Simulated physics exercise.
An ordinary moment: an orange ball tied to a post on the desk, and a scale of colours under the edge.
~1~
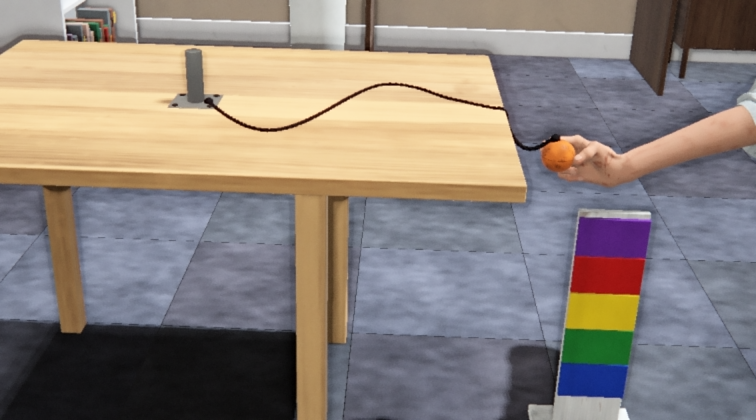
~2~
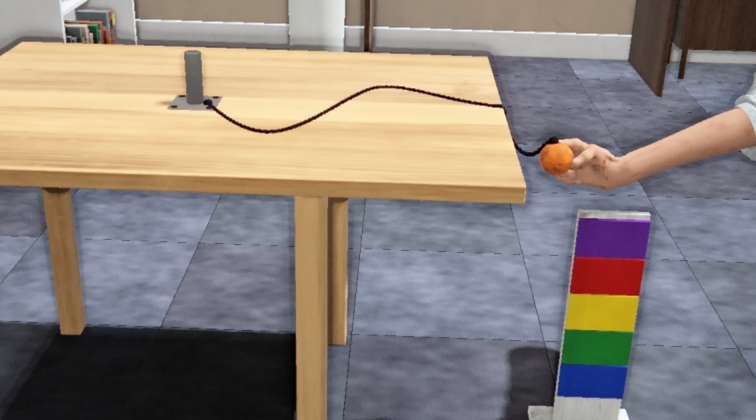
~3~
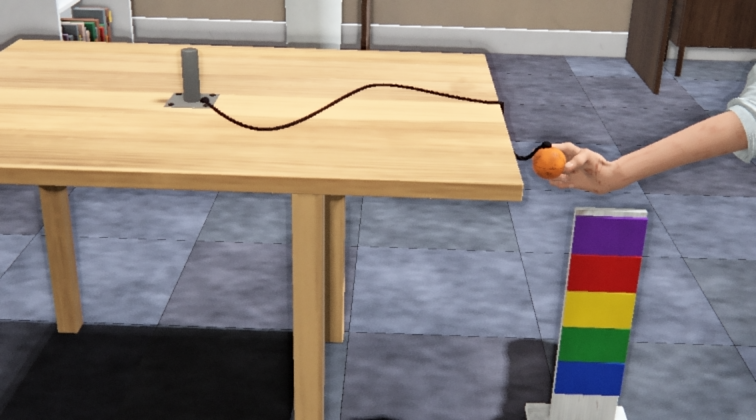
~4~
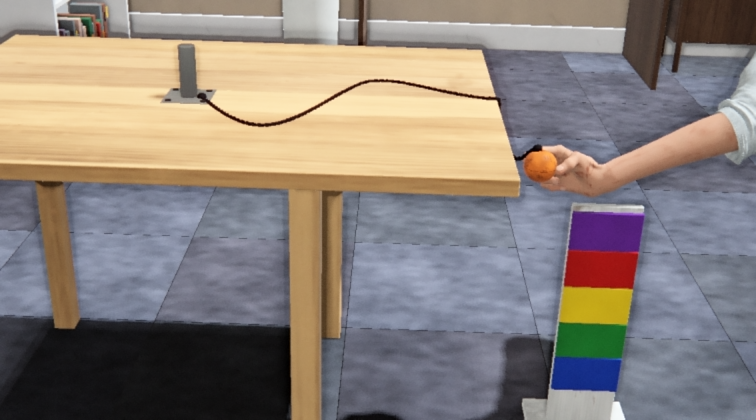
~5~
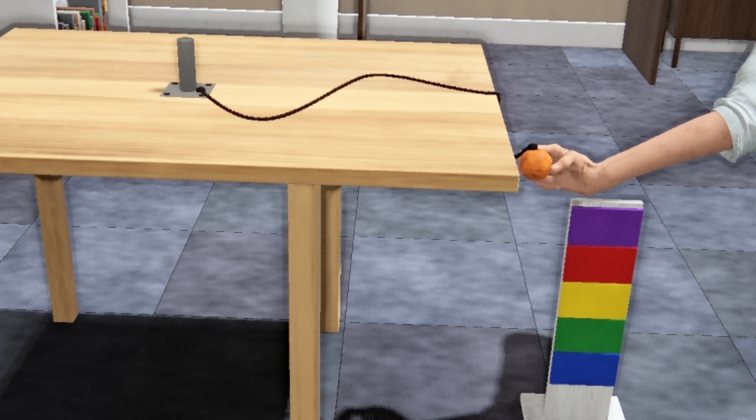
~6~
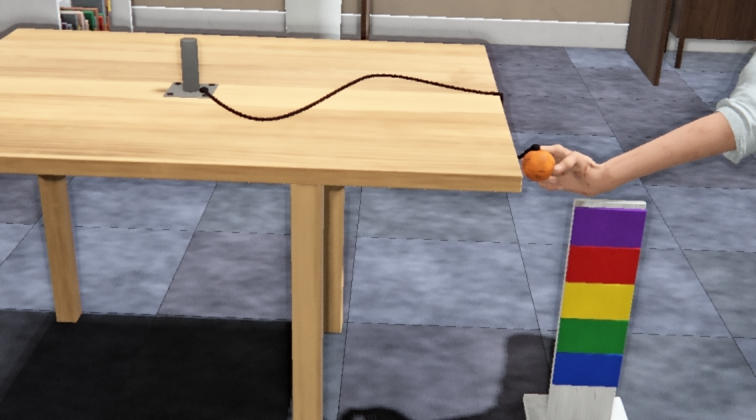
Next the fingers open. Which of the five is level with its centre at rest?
Its centre hangs level with the green band.
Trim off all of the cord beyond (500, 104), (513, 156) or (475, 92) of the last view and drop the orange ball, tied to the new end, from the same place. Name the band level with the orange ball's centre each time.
It would be red; yellow; purple.
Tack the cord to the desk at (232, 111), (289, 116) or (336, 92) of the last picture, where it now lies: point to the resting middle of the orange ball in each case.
The places are (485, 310), (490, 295) and (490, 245).
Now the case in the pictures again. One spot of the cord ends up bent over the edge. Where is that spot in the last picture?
That spot is around (377, 76).
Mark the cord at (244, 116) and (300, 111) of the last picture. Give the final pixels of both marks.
Near (292, 96) and (358, 100).
Soon after, ball near (522, 293); level with yellow.
After that, ball near (468, 330); level with green.
And then, ball near (488, 339); level with green.
In the end, ball near (482, 337); level with green. Its middle rests at the green band.
